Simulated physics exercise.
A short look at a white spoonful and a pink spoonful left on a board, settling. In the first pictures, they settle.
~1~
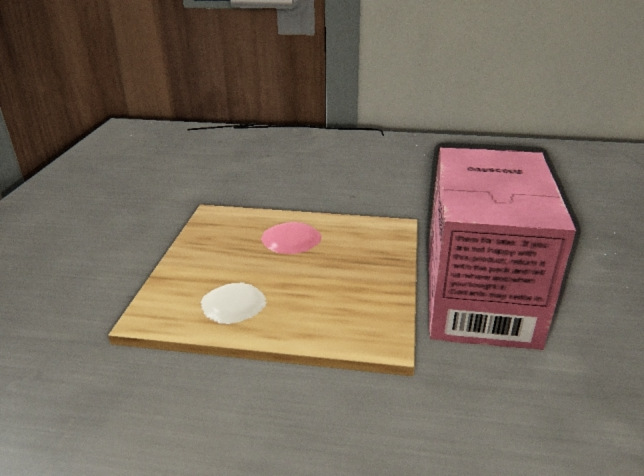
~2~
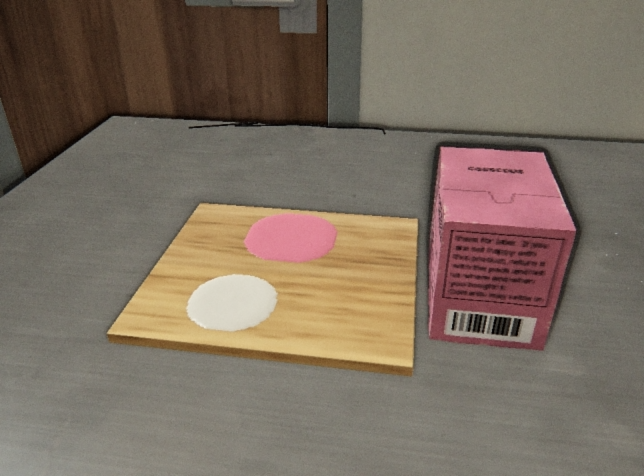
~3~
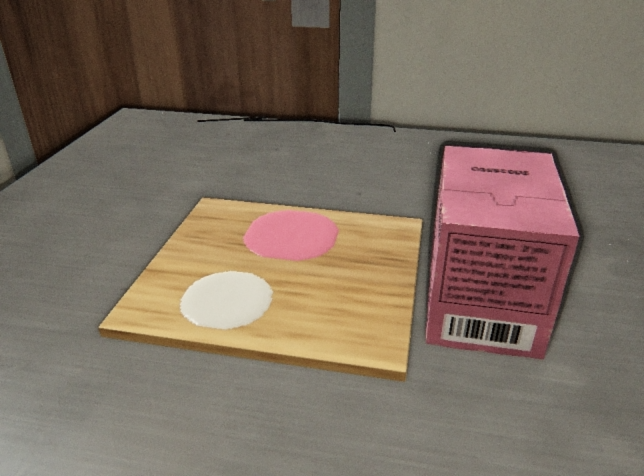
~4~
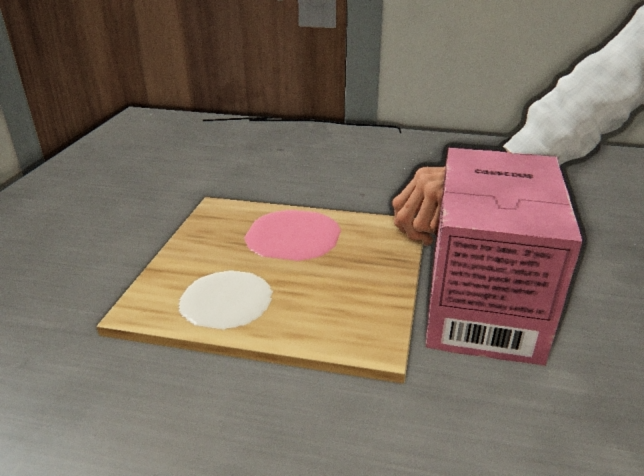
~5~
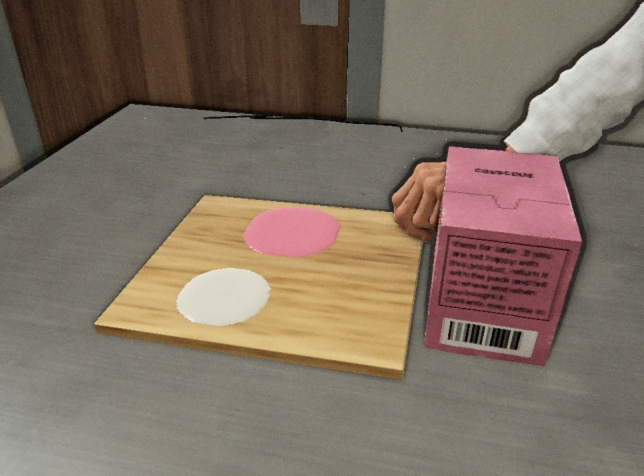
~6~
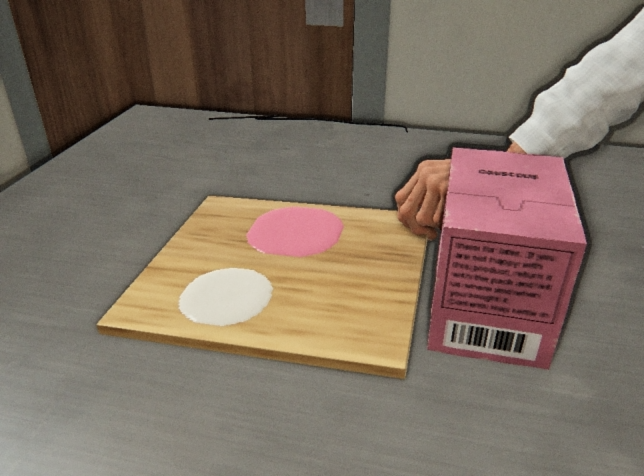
The footage shows a white spoonful and a pink spoonful spreading into flat circles on a wooden board beside a pink packet, before a hand reaches in behind the packet to the board's right edge, with barely any further movement.
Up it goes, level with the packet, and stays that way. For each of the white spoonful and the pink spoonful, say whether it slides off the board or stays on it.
My prediction: The white spoonful trickles off, the pink spoonful trickles off.
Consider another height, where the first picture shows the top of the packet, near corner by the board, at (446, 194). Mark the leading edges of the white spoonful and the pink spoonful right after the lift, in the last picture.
Leading edges, in order: (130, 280); (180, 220).
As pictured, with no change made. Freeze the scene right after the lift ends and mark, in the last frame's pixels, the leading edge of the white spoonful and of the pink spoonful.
The first near (128, 281), the second near (184, 218).
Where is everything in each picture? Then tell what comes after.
In the first frame, the board lies flat; white spoonful (233, 300) spread thin; pink spoonful (291, 235) a low mound; packet (497, 290).
In the second frame, they settle; white spoonful (233, 300) spread thin; pink spoonful (291, 236) spread thin.
In the third frame, at rest; white spoonful (227, 297) spread thin; pink spoonful (291, 233) spread thin.
In the fourth frame, a hand takes the end; white spoonful (226, 297) spread thin; pink spoonful (293, 233) spread thin.
In the fifth frame, the end is rising; white spoonful (224, 294) spread thin; pink spoonful (292, 230) spread thin.
In the sixth frame, the board slopes by about 2°; white spoonful (226, 294) spread thin; pink spoonful (295, 229) spread thin; packet (499, 303).
Shortly, slope about 31°; the white spoonful is dripping off the low end; the pink spoonful has crept down a long way.
Then, the white spoonful is dripping off the low end; the pink spoonful is dripping off the low end.
At the finish, slope about 31°; the white spoonful is dripping off the low end; the pink spoonful is dripping off the low end.
